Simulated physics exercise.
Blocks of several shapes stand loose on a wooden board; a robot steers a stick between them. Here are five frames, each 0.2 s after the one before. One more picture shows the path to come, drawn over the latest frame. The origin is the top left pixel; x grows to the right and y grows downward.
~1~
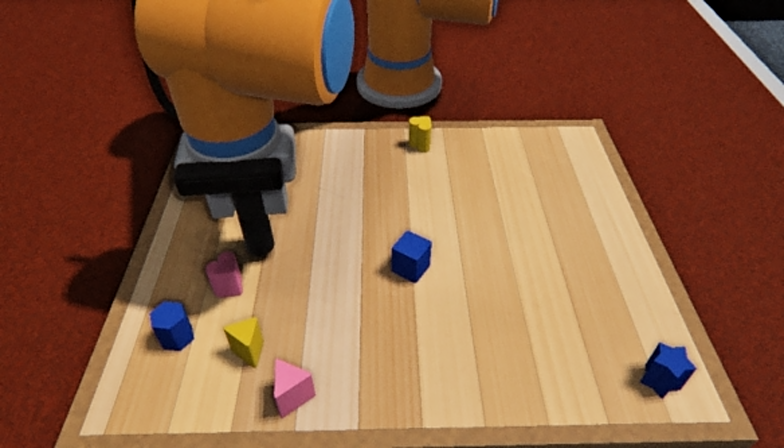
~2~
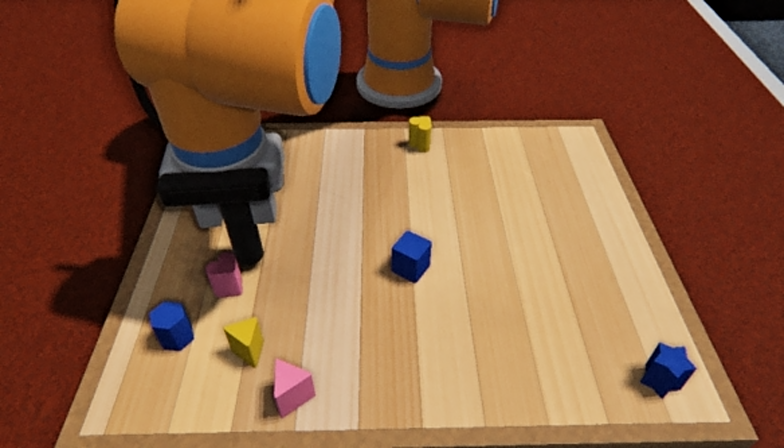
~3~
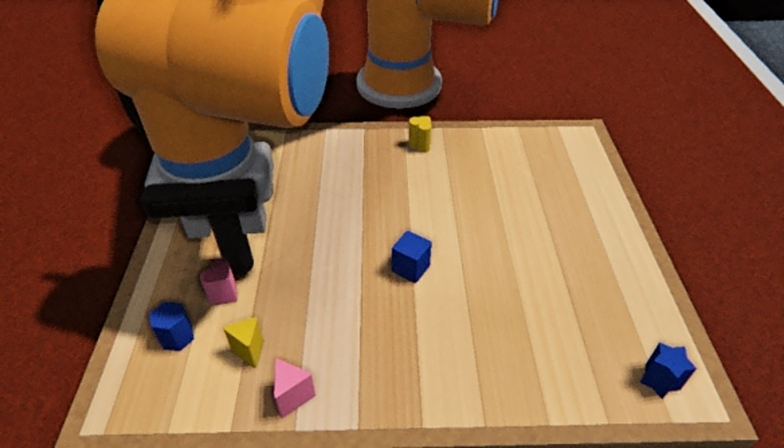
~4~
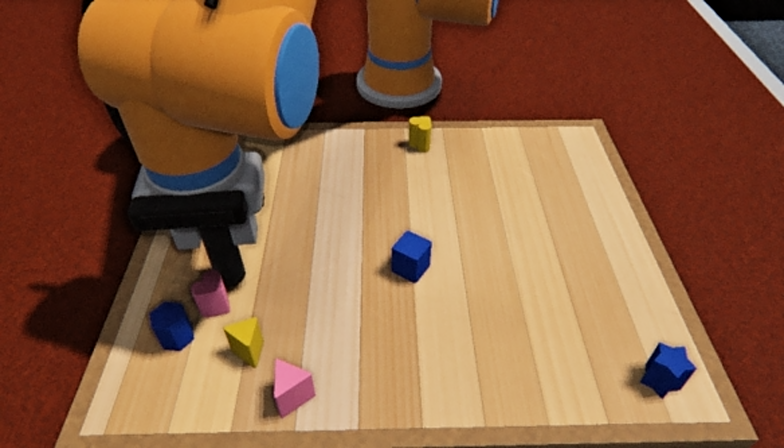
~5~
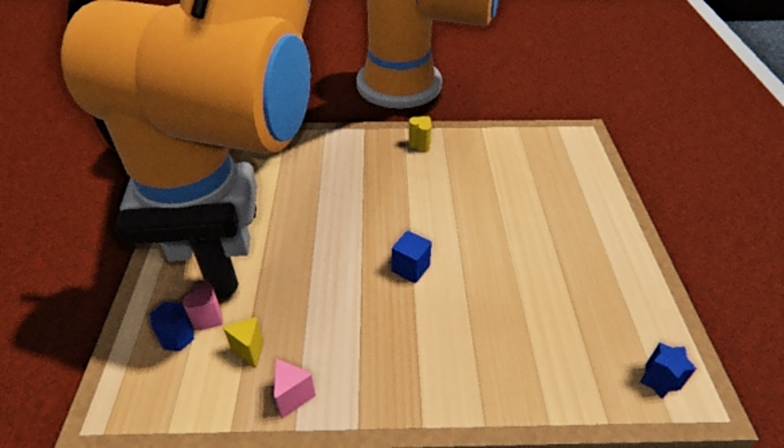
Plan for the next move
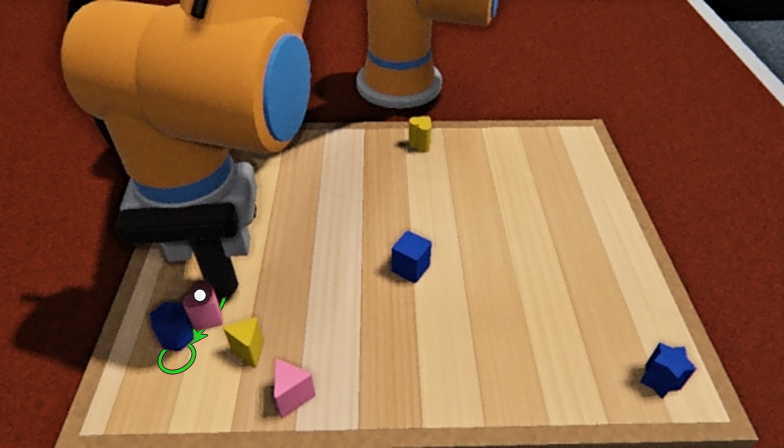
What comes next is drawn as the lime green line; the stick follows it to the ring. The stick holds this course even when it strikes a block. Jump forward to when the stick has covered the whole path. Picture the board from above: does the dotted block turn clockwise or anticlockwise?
Seen from overhead, it turns anticlockwise.
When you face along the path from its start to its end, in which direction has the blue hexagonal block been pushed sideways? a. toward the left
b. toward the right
Answer: B.
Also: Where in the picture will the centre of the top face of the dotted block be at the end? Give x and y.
My prediction: (164, 363).
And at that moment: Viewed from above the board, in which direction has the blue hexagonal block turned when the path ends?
Seen from above, its turn is clockwise.
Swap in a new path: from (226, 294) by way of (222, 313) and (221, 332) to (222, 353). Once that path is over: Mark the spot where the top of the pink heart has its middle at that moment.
Most likely (177, 341).
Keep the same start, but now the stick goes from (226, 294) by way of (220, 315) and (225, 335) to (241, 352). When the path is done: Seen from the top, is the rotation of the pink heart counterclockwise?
No, it doesn't check out.
Drawn move, from (226, 294) over (215, 315) and (197, 336) to (177, 357); the dot is on the pink heart.
The first path, step by step. Halfway along, stick at (203, 319); blue hexagonal block at (150, 327), turned 25° clockwise; pink heart at (180, 331).
At the end, stick at (173, 350); blue hexagonal block at (131, 336), turned 75° clockwise; pink heart at (164, 363), turned 60° anticlockwise; yellow triangle still.
